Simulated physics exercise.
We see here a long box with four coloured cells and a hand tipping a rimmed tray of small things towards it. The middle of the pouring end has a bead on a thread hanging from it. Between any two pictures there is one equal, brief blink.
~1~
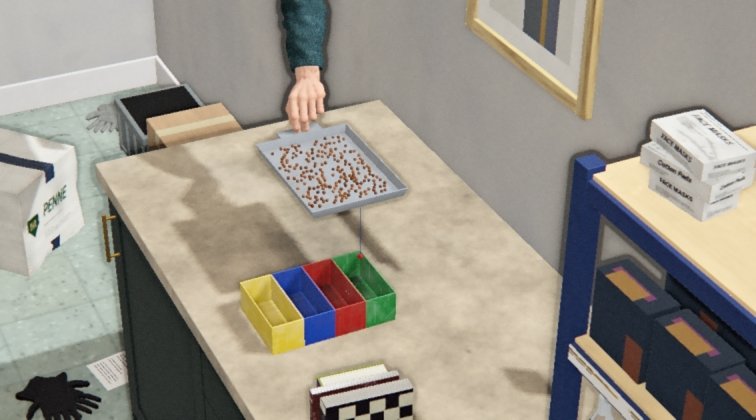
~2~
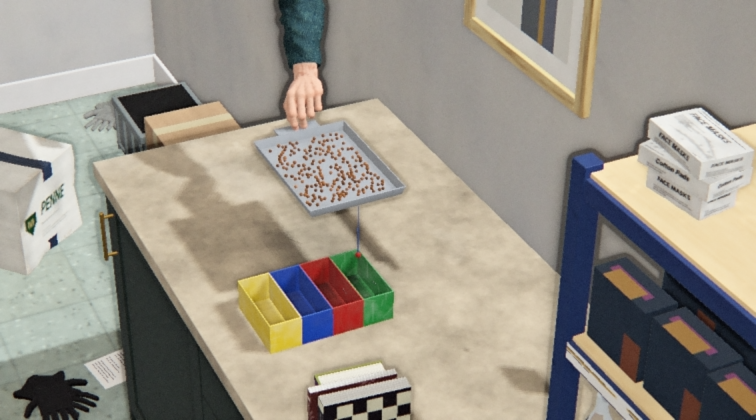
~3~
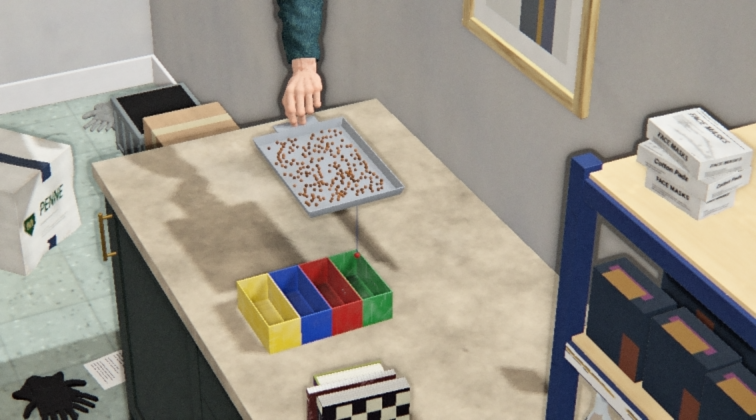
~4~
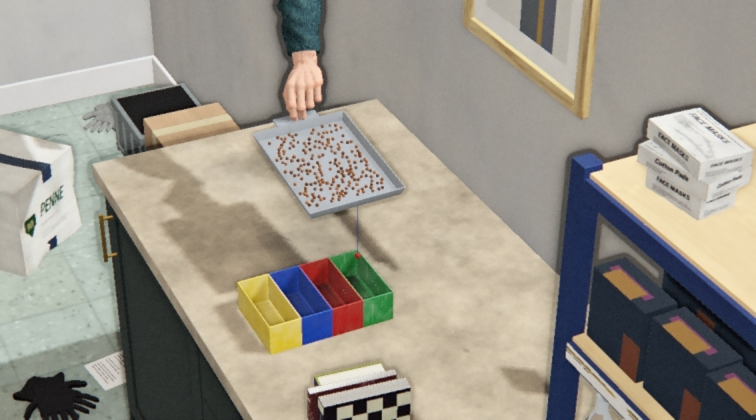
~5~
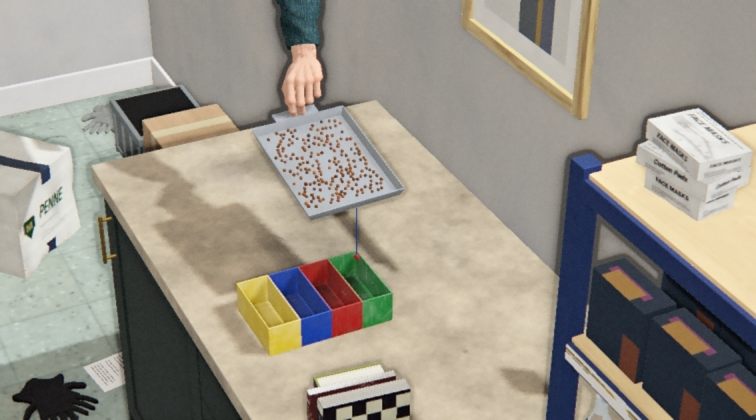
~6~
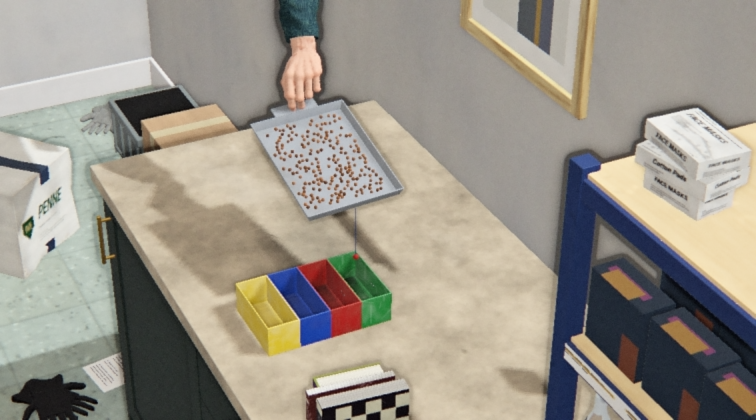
Hand holding a grey tray of small brown balls above yellow, blue, red and green compartments, tilting it very slightly left.
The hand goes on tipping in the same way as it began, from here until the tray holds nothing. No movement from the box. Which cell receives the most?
The red one.
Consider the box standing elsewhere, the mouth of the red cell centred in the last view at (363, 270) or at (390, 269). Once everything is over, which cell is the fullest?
For the first spot the answer is blue, and for the second spot it is the yellow one.
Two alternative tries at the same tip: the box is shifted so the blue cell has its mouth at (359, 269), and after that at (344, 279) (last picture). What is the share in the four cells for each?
About 70 per cent, then about 100 per cent.
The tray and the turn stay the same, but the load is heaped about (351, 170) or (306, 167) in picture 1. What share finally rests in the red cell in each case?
First case: Some 40 %; second case: Some 70 %.
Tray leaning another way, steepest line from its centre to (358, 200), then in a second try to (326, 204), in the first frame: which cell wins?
The green cell, then the red cell.
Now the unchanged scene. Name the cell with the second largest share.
Behind the top one comes the green one.
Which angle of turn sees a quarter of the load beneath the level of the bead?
It is at around 90 degrees.
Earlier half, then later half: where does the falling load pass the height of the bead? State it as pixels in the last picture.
Around (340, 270), followed by around (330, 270).
Shortly afterwards, tray tipped steeply; all but a few on the tray; only a few in the red cell; only a few in the blue cell; only a few in the green cell; only a few falling or outside the box.
Next, tray tipped right over; a little on the tray; near a third in the red cell; near a quarter in the green cell; a little in the blue cell; near a quarter falling or outside the box.
Some moments later, tray tipped past a quarter turn; near half in the red cell; near a third in the green cell; a little in the blue cell; a little falling or outside the box.
In the end, tray tipped past a quarter turn; near half in the red cell; near a third in the green cell; a little in the blue cell; none at all in the yellow cell; a little outside the box.
